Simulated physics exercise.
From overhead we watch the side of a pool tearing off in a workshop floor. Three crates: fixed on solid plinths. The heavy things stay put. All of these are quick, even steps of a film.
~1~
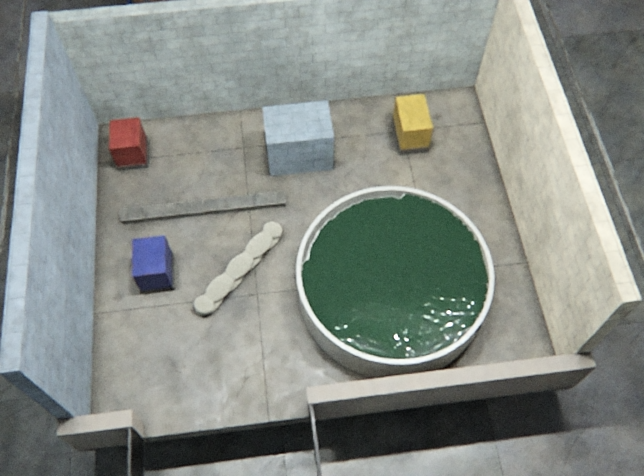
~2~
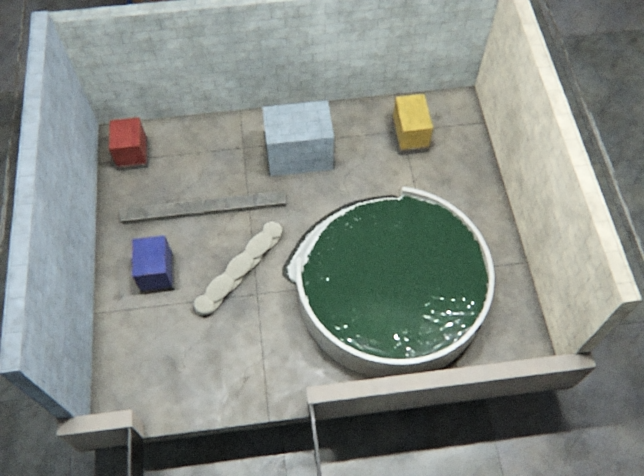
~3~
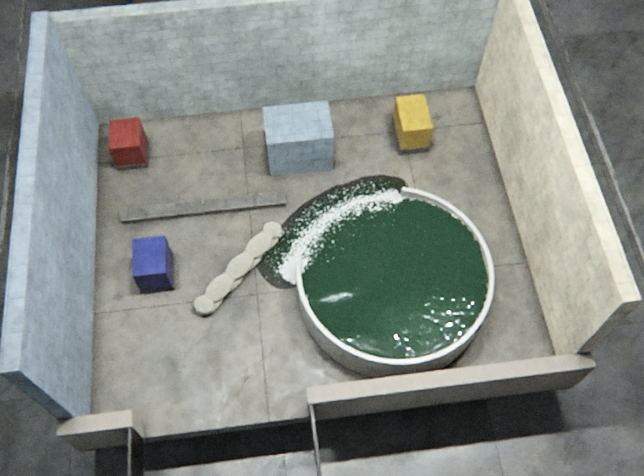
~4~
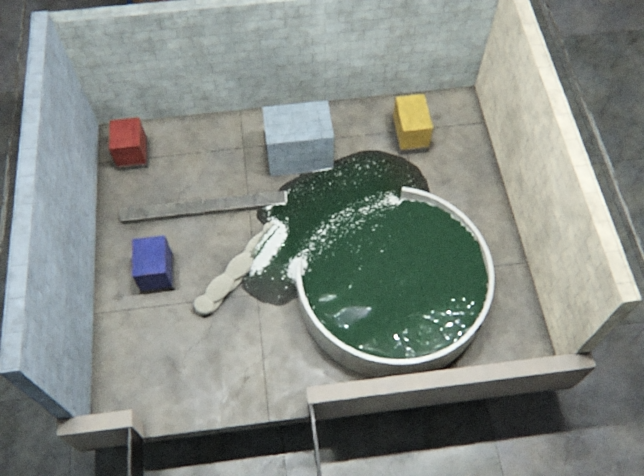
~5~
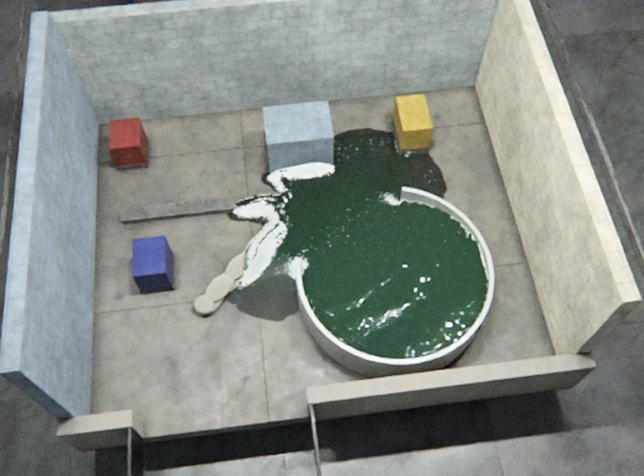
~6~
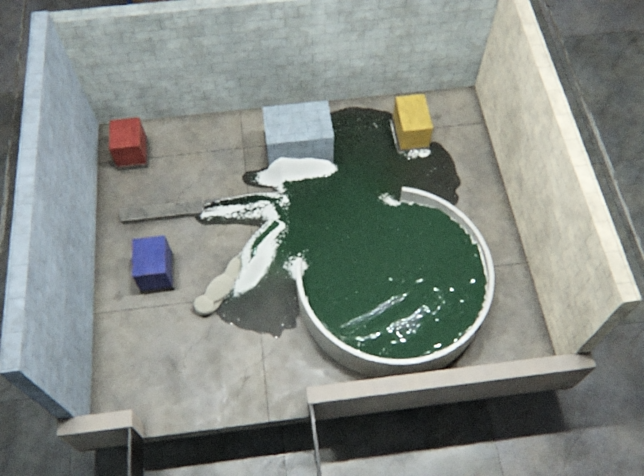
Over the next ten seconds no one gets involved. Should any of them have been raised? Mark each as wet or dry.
Blue crate: Wet; yellow crate: Wet; red crate: Wet.
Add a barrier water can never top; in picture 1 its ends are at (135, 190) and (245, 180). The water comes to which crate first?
It's the yellow one.
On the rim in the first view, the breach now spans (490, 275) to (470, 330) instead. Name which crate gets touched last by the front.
Last: The one in red.
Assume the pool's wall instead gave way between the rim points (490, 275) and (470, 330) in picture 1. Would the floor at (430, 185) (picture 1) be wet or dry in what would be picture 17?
Submerged.
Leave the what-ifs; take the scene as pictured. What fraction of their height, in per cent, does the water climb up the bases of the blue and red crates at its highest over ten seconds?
The first comes to 210 per cent and the second to 270 per cent.
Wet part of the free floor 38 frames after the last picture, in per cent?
It comes out near 95 percent.
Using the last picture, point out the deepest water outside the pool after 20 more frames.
Look near (109, 147).
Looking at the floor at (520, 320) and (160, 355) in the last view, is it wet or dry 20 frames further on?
The first place is spared and the second is inundated.
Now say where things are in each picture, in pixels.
Still water in the pool at (394, 271), in the first frame.
Water pours out on the pool's far side and has run to a hidden place, in the second frame.
Water pours out on the pool's far side and has run to (268, 274), in the third frame.
Water pours out on the pool's far side and has run to (401, 161), in the fourth frame.
Water pours out on the pool's far side and has run to (423, 156), in the fifth frame.
Water pours out on the pool's far side and has run to (385, 116), in the sixth frame.
A moment on, water covers 45 % of the floor; the blue crate water round its plinth, the yellow crate water round its plinth, the red crate not reached.
Next, water covers 70 % of the floor; the blue crate water round its plinth, the yellow crate water round its plinth, the red crate water round its plinth.
Then, water covers 85 % of the floor; the blue crate water round its plinth, the yellow crate water round its plinth, the red crate water round its plinth.
Later, water covers 95 % of the floor; the blue crate water round its plinth, the yellow crate water round its plinth, the red crate water round its plinth.
In the end, water covers 95 % of the floor; the blue crate was topped, the yellow crate was topped, the red crate was topped.
